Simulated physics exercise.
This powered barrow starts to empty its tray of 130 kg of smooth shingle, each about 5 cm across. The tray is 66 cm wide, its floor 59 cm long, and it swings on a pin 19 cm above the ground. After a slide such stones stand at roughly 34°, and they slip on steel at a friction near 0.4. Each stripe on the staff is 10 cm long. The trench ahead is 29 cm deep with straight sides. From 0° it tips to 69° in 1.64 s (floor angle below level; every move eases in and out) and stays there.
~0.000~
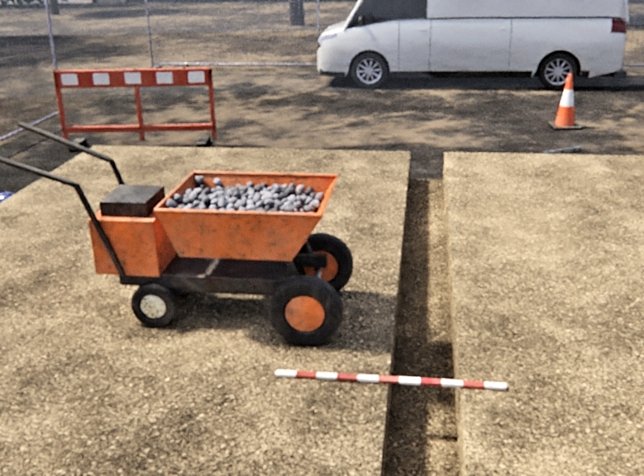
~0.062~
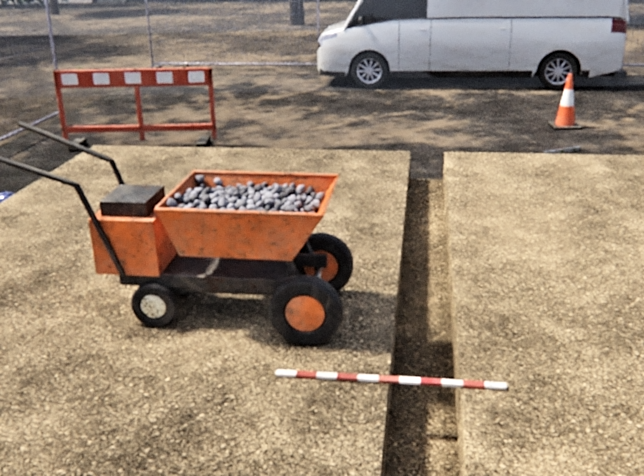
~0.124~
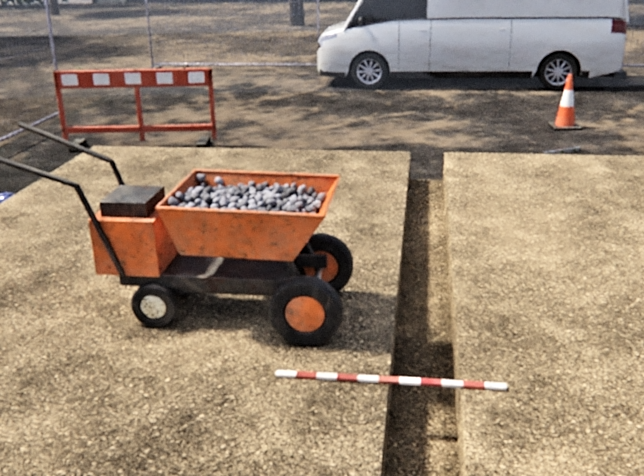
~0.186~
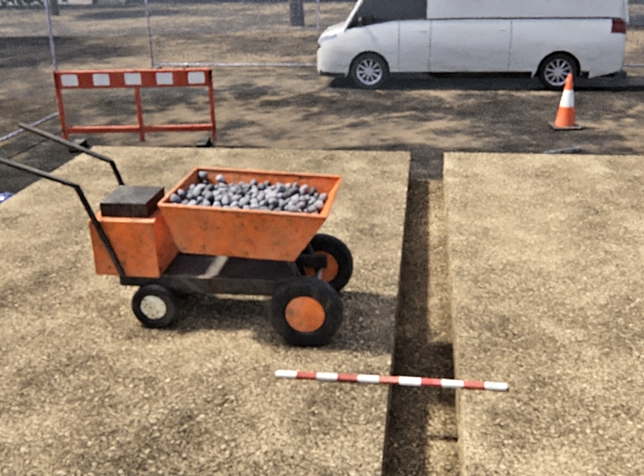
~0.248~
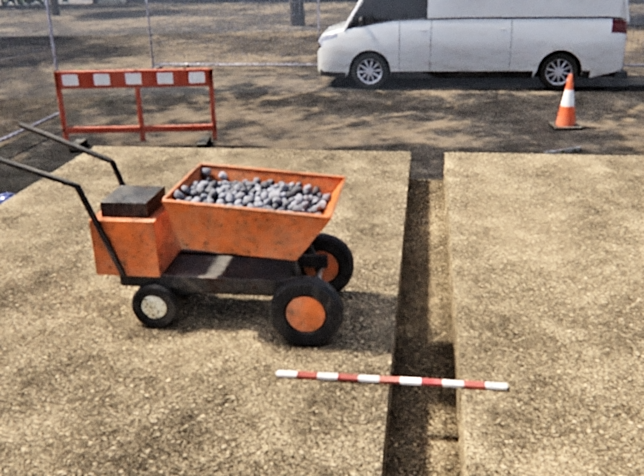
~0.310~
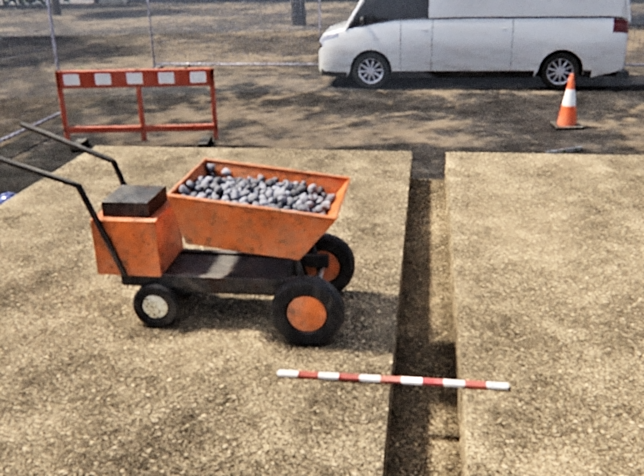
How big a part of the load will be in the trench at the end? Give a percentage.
Some 65 per cent of it.
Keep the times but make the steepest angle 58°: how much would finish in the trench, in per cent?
It would be near 55 per cent.
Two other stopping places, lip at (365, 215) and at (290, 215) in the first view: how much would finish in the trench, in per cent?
About 25 and 95 per cent.
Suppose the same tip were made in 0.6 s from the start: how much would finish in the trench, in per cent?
It would be near 35 per cent.
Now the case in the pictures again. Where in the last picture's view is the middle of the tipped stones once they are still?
Near (445, 350).
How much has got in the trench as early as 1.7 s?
About 30 per cent by then.
After 1.2 s the floor is at 58°; 99 % in the tray, 1 % in the trench; the foremost stones are at (425, 264).
After 1.7 s the floor is at 69°; 48 % in the tray, 28 % in the trench, 24 % past the trench; the foremost stones are at (544, 334).
After 2.1 s the floor is at 69°; 24 % in the tray, 40 % in the trench, 35 % past the trench; the foremost stones are at (610, 329).
After 4.0 s the floor is at 69°; 0 % in the tray, 65 % in the trench, 35 % past the trench; the foremost stones are past the picture's edge.
